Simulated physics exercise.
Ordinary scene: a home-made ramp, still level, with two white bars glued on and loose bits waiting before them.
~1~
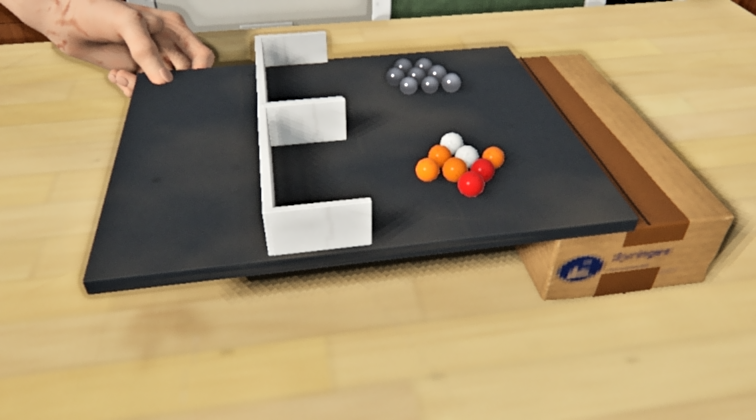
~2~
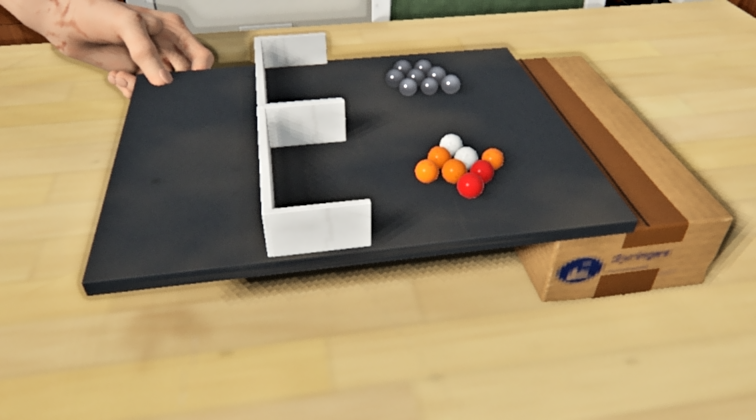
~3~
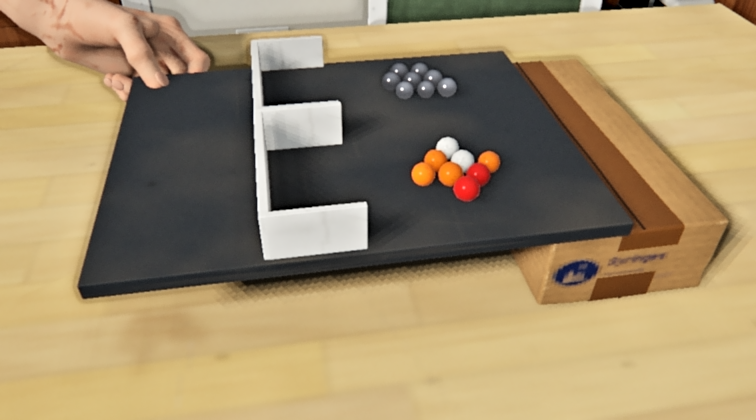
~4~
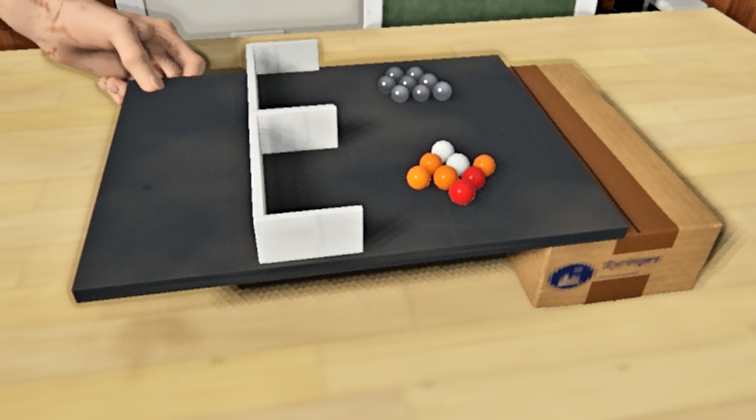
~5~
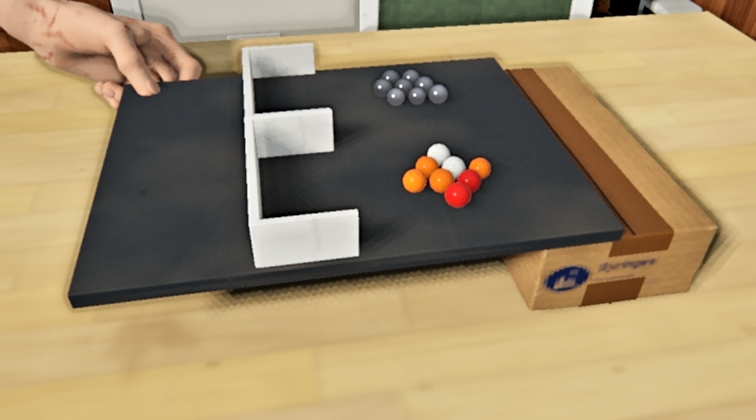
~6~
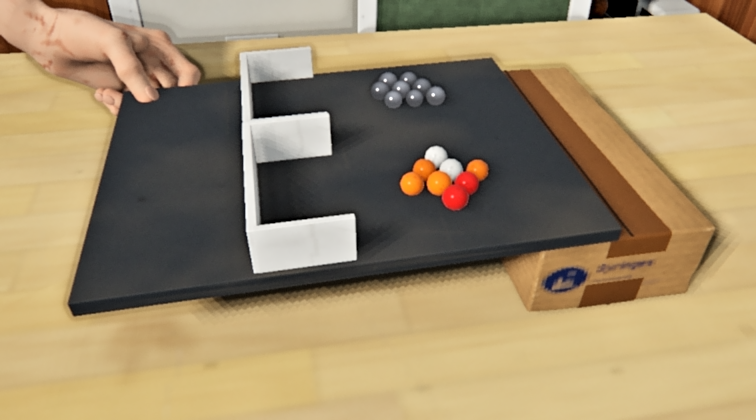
On a wooden table, a hand holds a dark board with balls, which barely moves.
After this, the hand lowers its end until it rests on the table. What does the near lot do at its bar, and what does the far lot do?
Outcome: The near lot is arrested, the far lot is arrested.
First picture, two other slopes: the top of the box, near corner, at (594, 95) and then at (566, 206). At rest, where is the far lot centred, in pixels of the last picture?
At about (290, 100), and at (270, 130).
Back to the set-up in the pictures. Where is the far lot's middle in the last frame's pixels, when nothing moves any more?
Probably somewhere close to (266, 141).
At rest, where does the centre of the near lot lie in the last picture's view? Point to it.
Roughly at (276, 242).
Then, 0.26 s past the last view, board sloping at 6°; near lot on its way down; far lot on its way down.
Then, 0.60 s past the last view, board sloping at 11°; near lot on its way down; far lot on its way down.
Then, 0.95 s past the last view, board resting at 13°; near lot has reached its bar; far lot has reached its bar.
Finally, board resting at 13°; near lot gathered behind its bar; far lot gathered behind its bar.
